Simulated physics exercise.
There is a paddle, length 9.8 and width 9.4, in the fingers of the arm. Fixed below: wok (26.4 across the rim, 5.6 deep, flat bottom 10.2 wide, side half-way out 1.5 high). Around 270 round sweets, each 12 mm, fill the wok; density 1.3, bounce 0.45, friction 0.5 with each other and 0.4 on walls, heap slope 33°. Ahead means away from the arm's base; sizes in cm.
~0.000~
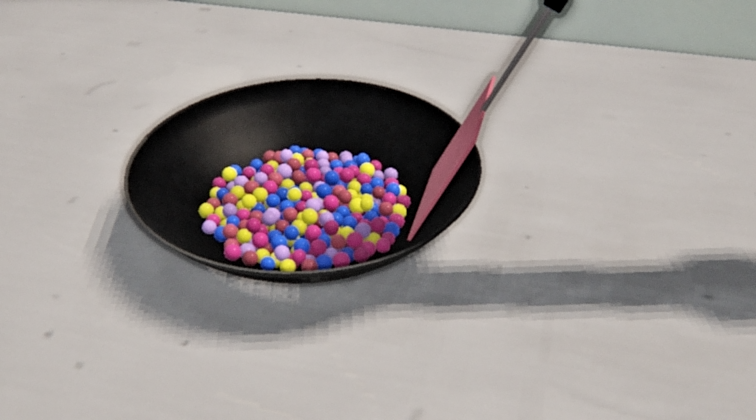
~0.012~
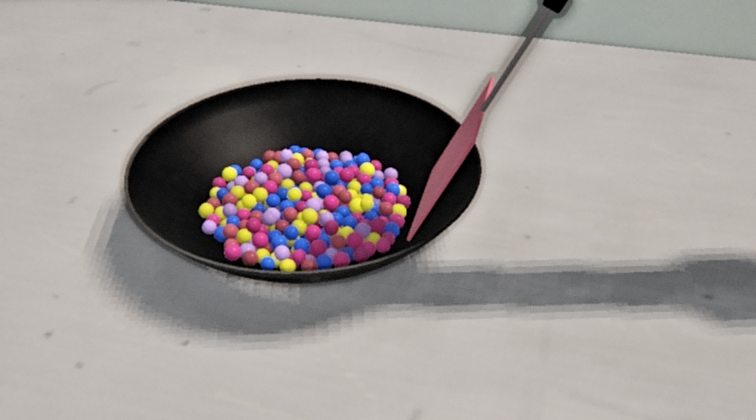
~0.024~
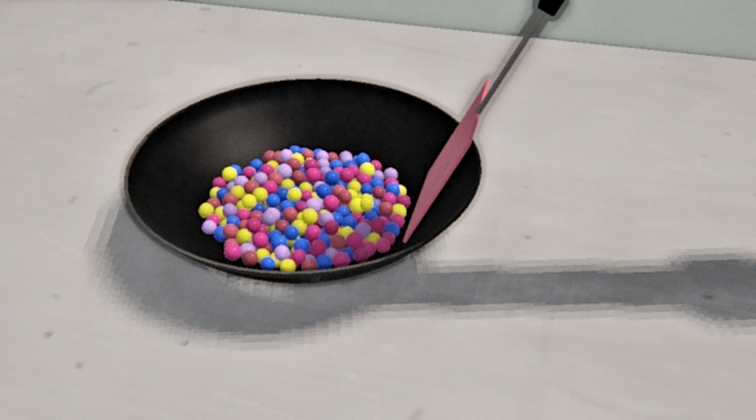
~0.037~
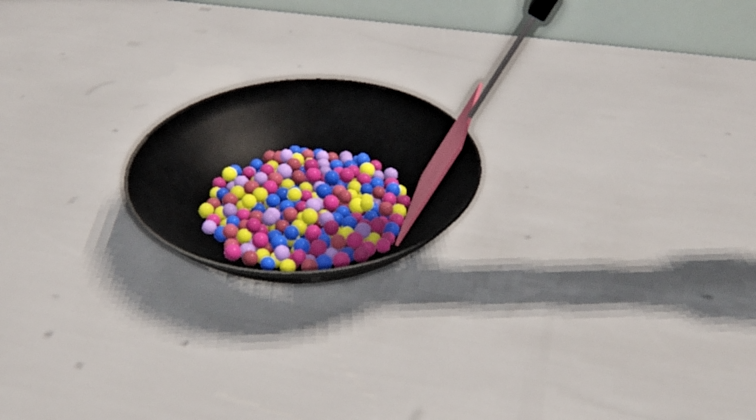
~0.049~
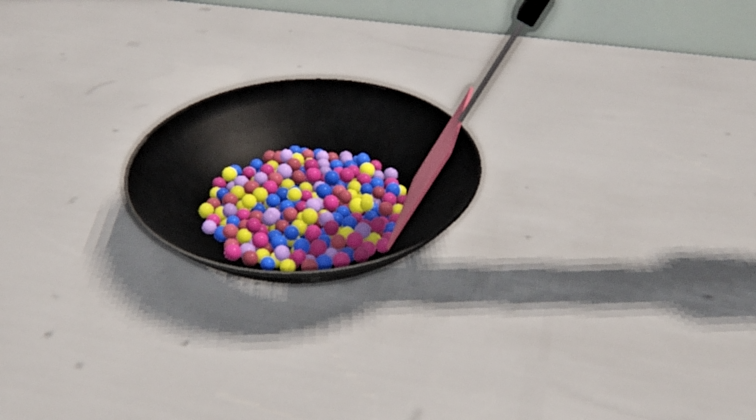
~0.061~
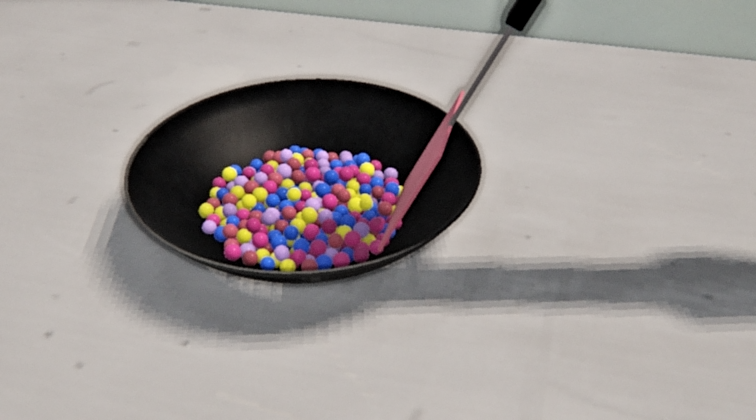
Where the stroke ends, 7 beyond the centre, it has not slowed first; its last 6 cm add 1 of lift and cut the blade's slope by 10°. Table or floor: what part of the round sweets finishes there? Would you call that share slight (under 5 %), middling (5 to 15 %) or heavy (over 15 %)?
It is middling.
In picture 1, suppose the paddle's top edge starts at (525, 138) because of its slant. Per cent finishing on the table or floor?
Roughly 5%.
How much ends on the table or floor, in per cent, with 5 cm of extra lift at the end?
About 5 %.
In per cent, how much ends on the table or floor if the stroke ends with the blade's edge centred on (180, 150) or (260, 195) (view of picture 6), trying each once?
The two tries give near 50 and near 0 in a hundred.
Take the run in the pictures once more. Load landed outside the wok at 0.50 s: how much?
Close to 8 per cent of the load.
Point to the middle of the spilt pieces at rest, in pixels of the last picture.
I'd place it close to (130, 177).
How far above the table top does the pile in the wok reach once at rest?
Height at the end: Around 7.0 cm.
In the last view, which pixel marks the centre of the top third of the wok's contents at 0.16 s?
It sits at about (244, 185).
After 0.16 s, sloping 65°, highest piece 9 above the table; 271 in the wok.
After 0.25 s, sloping 61°, highest piece 17 above the table; 269 in the wok, 2 on the blade or in flight.
After 0.50 s, sloping 55°, highest piece 7 above the table; 249 in the wok, 20 on the table or floor, 2 on the blade or in flight.
After 1.55 s, sloping 55°, highest piece 7 above the table; 248 in the wok, 23 on the table or floor.
At rest, 248 in the wok, 23 on the table or floor. That is 8 % on the table or floor.
